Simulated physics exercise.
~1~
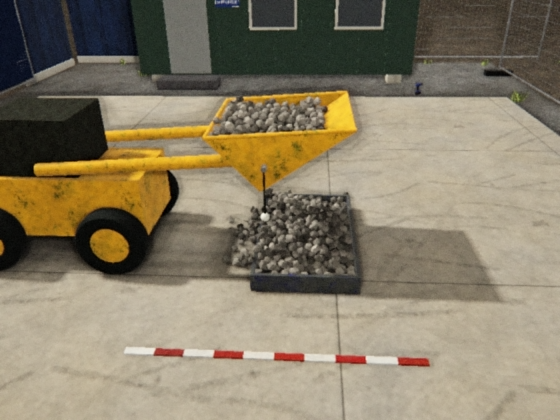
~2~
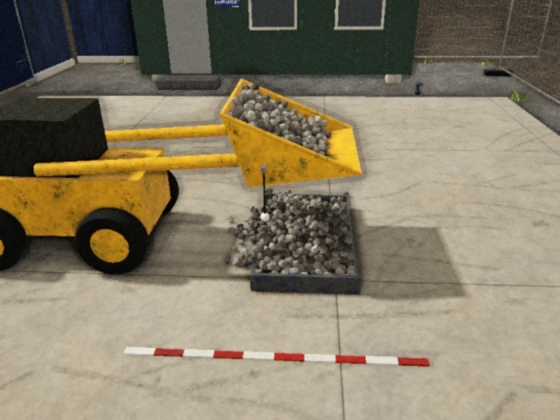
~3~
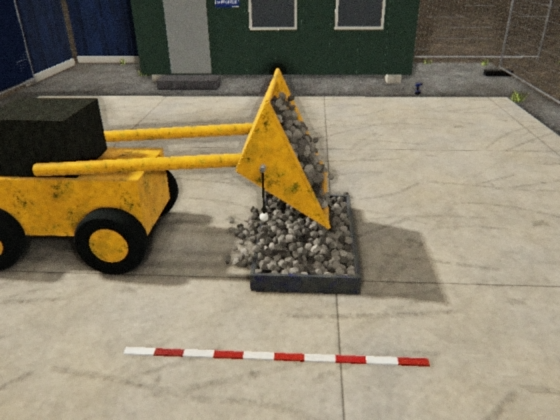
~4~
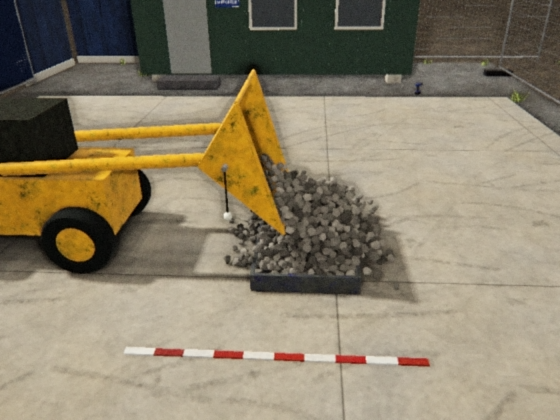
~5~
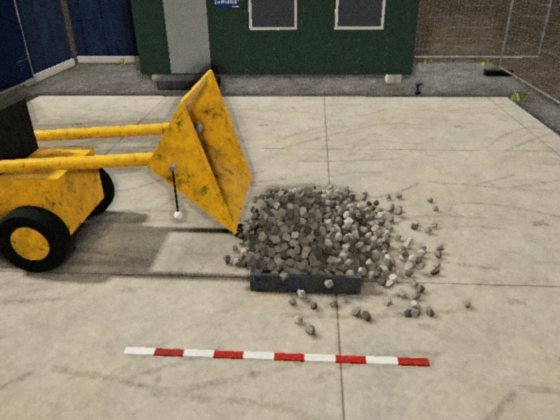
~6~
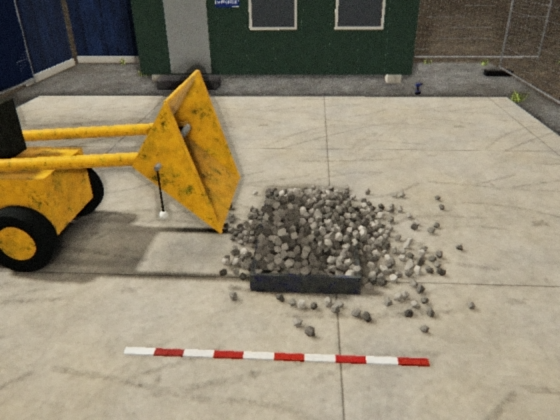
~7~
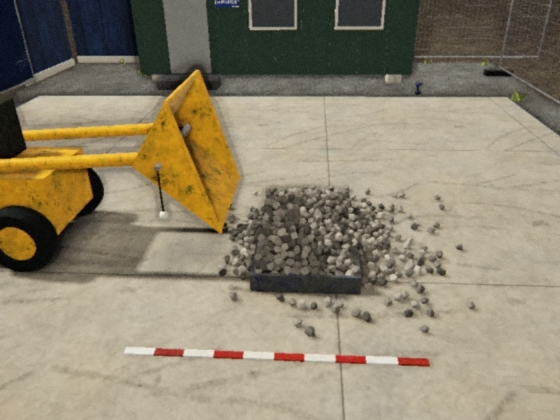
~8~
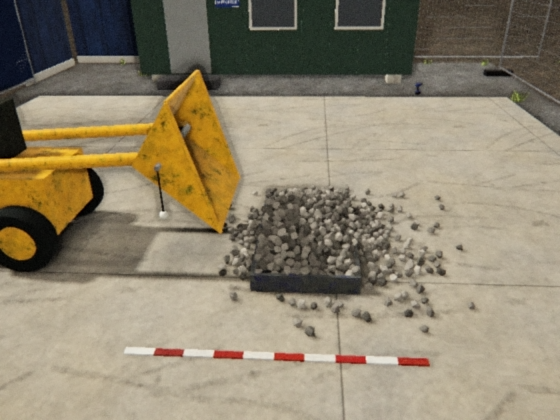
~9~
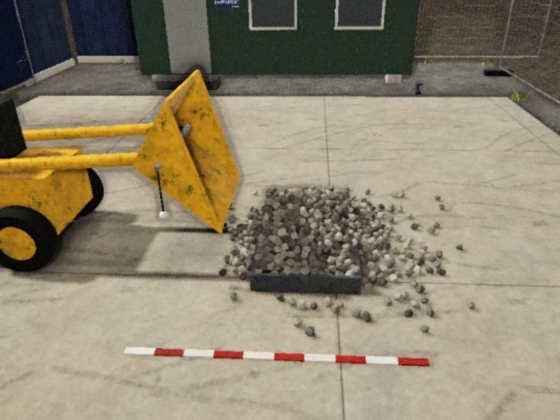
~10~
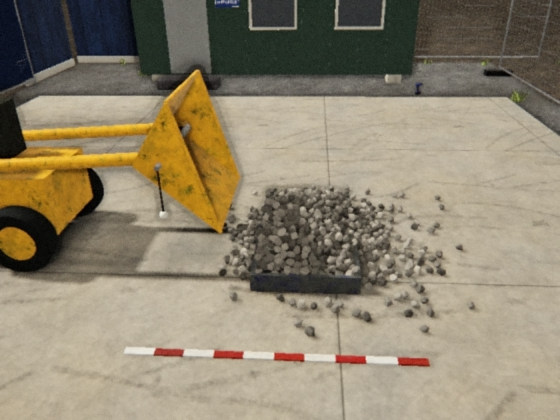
On a concrete yard, a yellow loader tipped its bucket of grey stones onto a low tray already heaped with them, then backed away to the left, leaving an overflowing pile with stones scattered around it, mostly to the right, and its bucket still tilted down.
